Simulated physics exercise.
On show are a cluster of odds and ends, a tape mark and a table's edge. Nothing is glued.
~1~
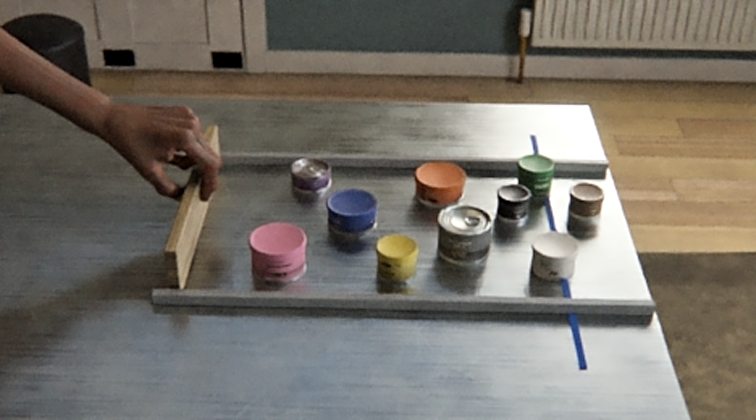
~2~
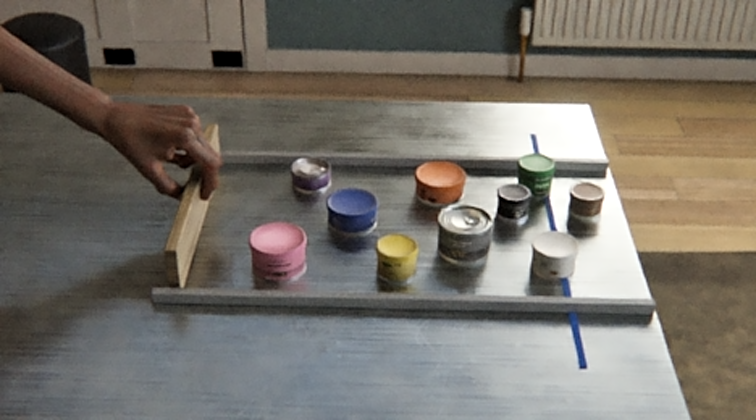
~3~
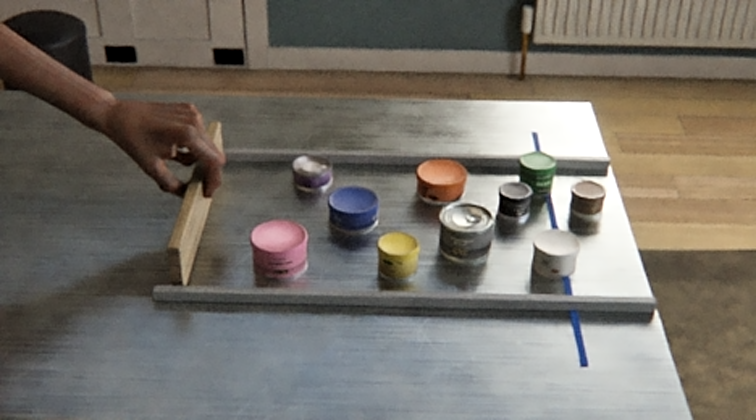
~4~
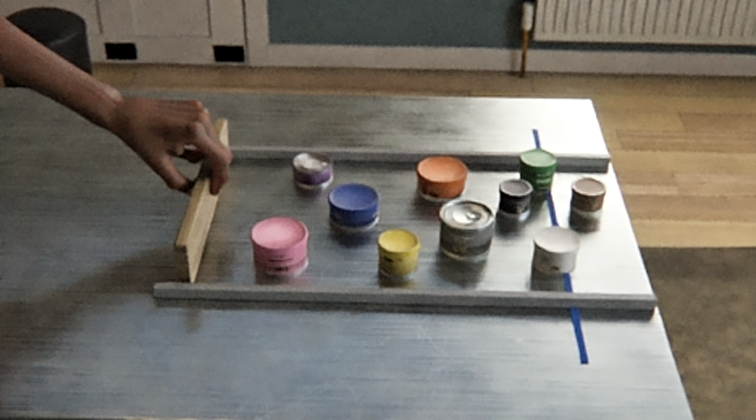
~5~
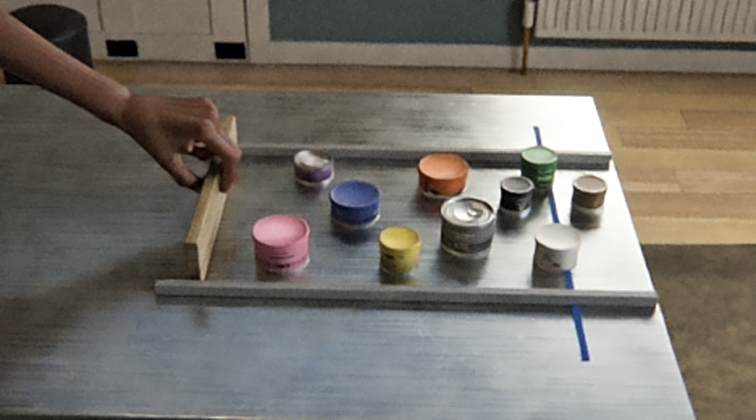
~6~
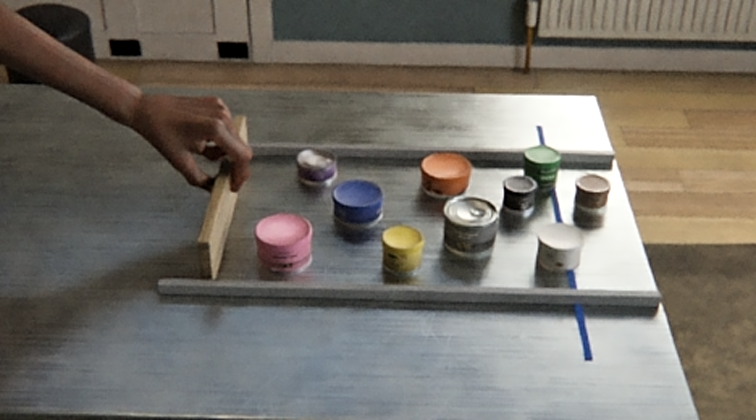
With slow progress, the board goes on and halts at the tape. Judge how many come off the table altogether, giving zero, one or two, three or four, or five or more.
My judgement: One or two.
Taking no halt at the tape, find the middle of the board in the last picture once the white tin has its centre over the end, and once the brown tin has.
About (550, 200), and about (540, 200) for the other.
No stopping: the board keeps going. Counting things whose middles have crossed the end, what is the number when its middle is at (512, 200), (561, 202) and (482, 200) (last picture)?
It would be 0, 2 and 0.
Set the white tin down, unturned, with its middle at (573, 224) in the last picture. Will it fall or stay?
From that start, the object then is safe.
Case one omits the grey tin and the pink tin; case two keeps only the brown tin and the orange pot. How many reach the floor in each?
Count of fallen: 0 / 0.
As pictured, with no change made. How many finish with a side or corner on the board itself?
Tally at the end: 3.
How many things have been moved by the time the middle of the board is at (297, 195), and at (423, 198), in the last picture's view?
Counts: 2, 6.
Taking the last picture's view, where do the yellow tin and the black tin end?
Result: One at about (649, 274), the other at about (626, 205).
Soon after, none off yet; brown tin at rest near (592, 192); white tin at rest near (560, 247); green tin at rest near (541, 168).
Then, none off yet; brown tin at rest near (593, 192); white tin moved about its own width near (594, 250); green tin moved about its own width near (574, 162).
By the end, the number that fall off is one or two; fallen, white tin and brown tin.
